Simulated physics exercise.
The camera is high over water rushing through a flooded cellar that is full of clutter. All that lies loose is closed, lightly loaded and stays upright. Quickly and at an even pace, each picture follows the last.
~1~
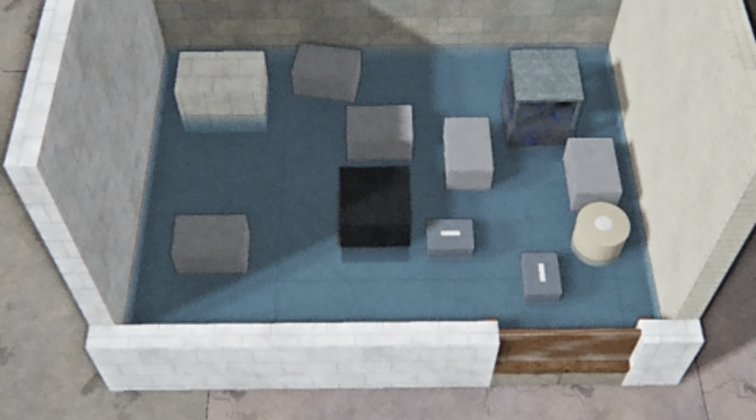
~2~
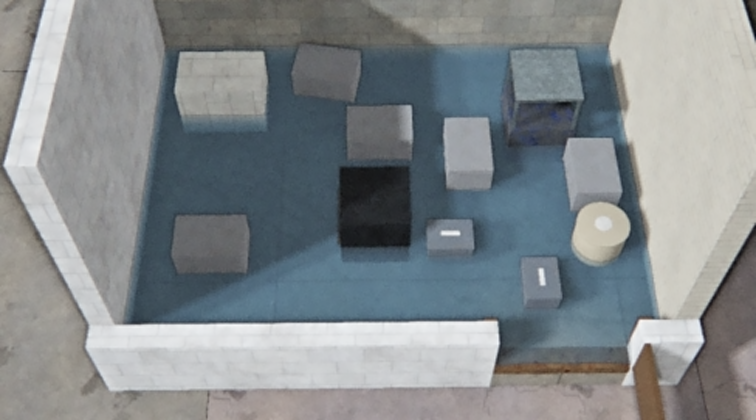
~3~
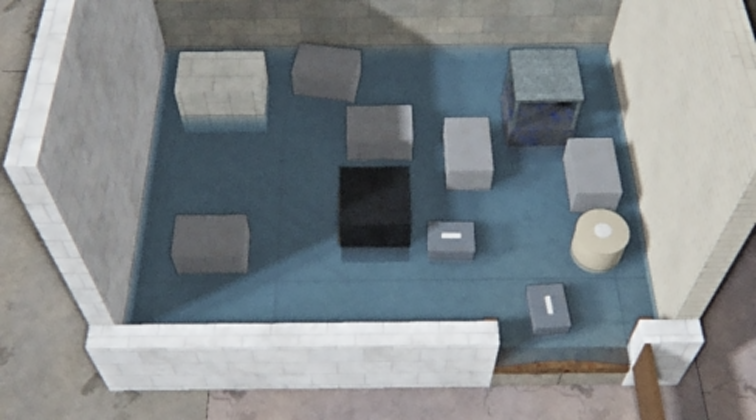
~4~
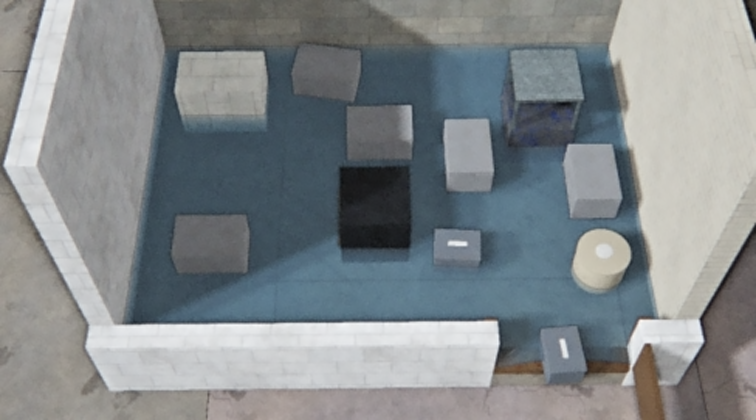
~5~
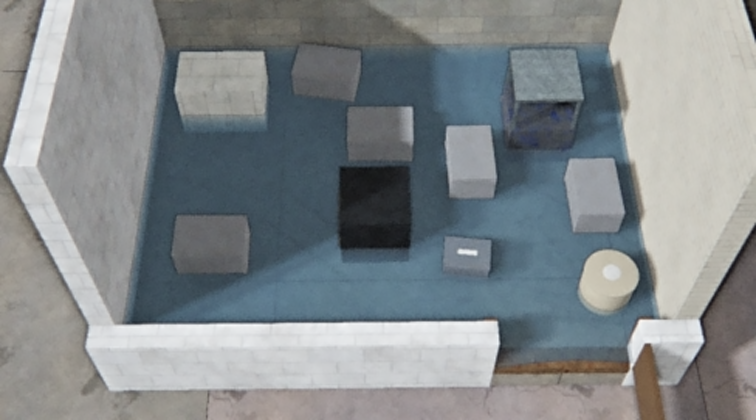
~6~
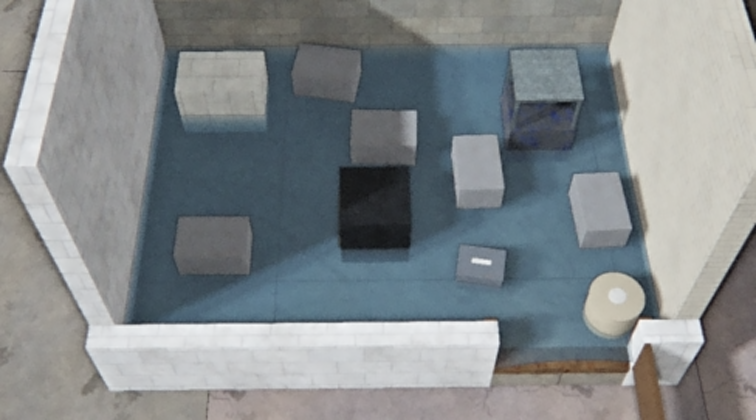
A small grey box drifted out through the gap in the front wall after its brown gate swung open, then a round cream tub and another small grey box floated slowly toward the opening.
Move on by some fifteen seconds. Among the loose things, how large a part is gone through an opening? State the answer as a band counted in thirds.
Answer: Two thirds or more.
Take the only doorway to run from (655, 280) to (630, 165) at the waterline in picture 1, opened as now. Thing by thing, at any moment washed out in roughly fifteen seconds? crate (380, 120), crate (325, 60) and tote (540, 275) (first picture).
Okay, one after another: Departs, then never departs, then departs.
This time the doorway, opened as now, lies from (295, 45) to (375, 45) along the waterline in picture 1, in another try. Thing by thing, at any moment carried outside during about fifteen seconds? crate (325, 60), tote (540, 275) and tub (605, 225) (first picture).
In that order: Gone, kept in, kept in.
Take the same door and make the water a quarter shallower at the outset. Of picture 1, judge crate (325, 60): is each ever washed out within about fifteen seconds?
That object is never lost.
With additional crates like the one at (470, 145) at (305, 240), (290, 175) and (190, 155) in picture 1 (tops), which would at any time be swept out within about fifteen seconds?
Outcomes in turn are expelled, not expelled, not expelled.
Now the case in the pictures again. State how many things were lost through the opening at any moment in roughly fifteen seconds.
Result - 6.
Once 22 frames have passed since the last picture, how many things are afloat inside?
Count: 2.
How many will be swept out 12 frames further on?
Tally: 4.
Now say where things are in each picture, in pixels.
In the first picture, a tub at (604, 224) floats; a tote at (450, 234) floats; 0 of 8 have shifted.
In the second picture, a tub at (603, 224) floats; a tote at (450, 234), afloat; 0 of 8 have shifted.
In the third picture, a tub at (603, 231), afloat, close to its start; a tote at (451, 236) floats; 2 of 8 have shifted.
In the fourth picture, a tub at (604, 252) floats, close to its start; a tote at (458, 244) floats, close to its start; 3 of 8 have shifted.
In the fifth picture, a tub at (612, 273) floats, a stride from its start; a tote at (468, 253), afloat, close to its start; 5 of 8 have shifted.
In the sixth picture, a tub at (617, 296) floats, a stride from its start; a tote at (482, 262), afloat, a stride from its start; 6 of 8 have shifted.
A moment on, 2 of 8 are out; 6 afloat.
Next, 4 of 8 are out; 4 afloat.
Later, 6 of 8 are out; 2 afloat.
In the end, 6 of 8 are out; 2 afloat.
